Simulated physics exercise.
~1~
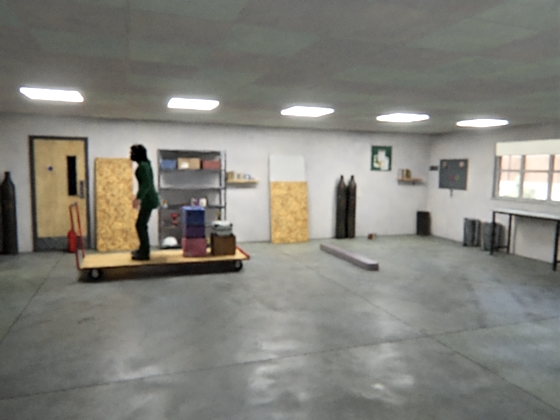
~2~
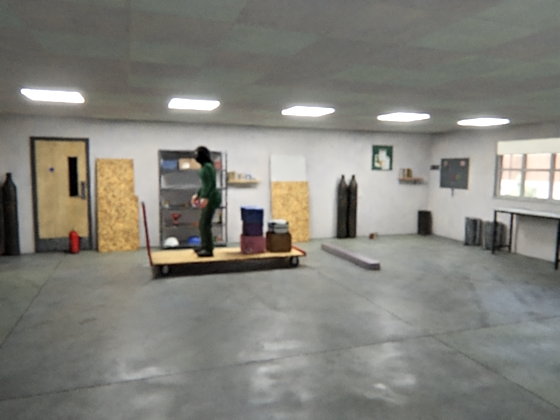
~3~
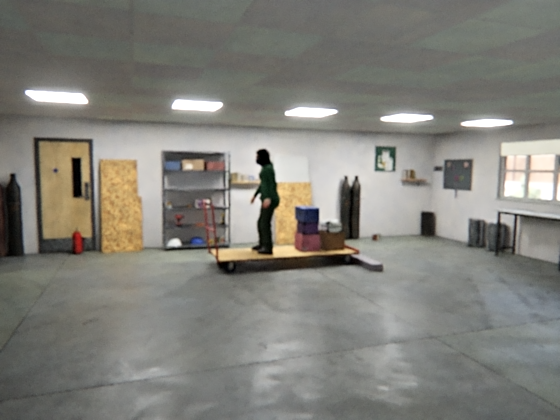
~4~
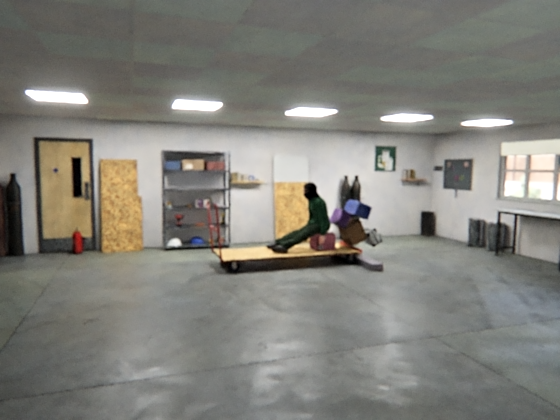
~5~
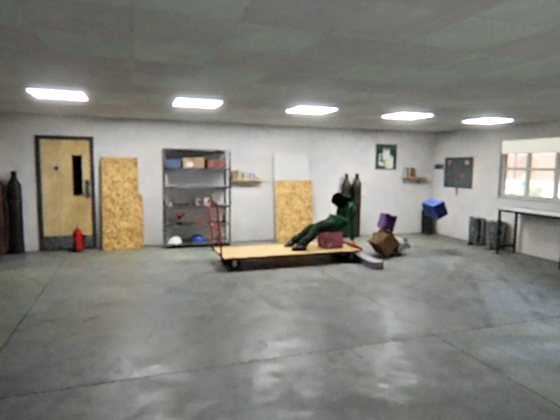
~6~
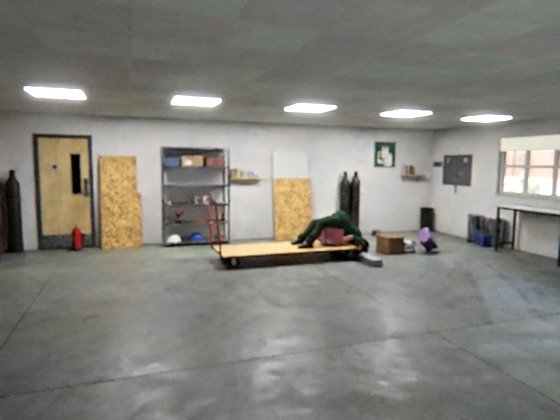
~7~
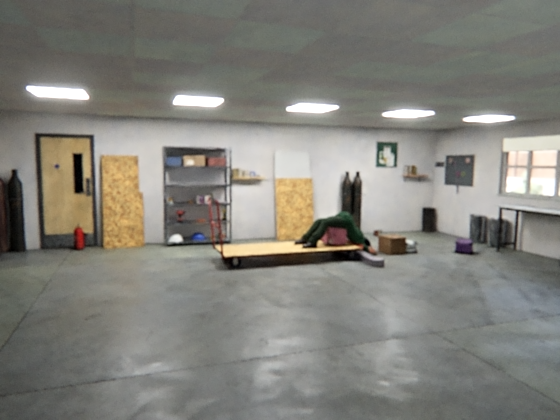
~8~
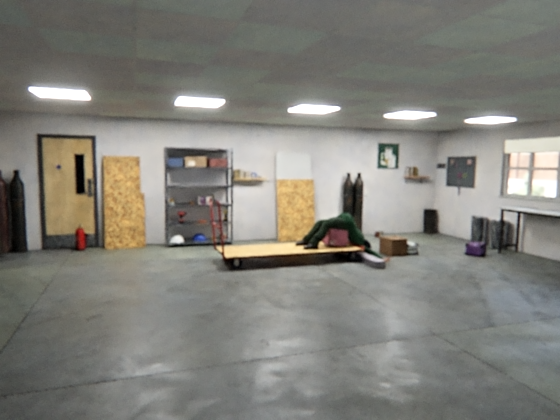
At the start, a figure in dark green stands on a flat trolley in a workshop, with stacked boxes and cases near its right end, rolling right toward a low step on the floor. The trolley reaches the step and stops short. The rider drops to a sitting position and slides into the load as the upper pieces tumble over the front edge. A brown box lands just beyond the step, while purple and blue pieces fly farther right. The rider folds forward and ends draped limply over a reddish box at the deck's right end, with the brown box on the floor beyond.
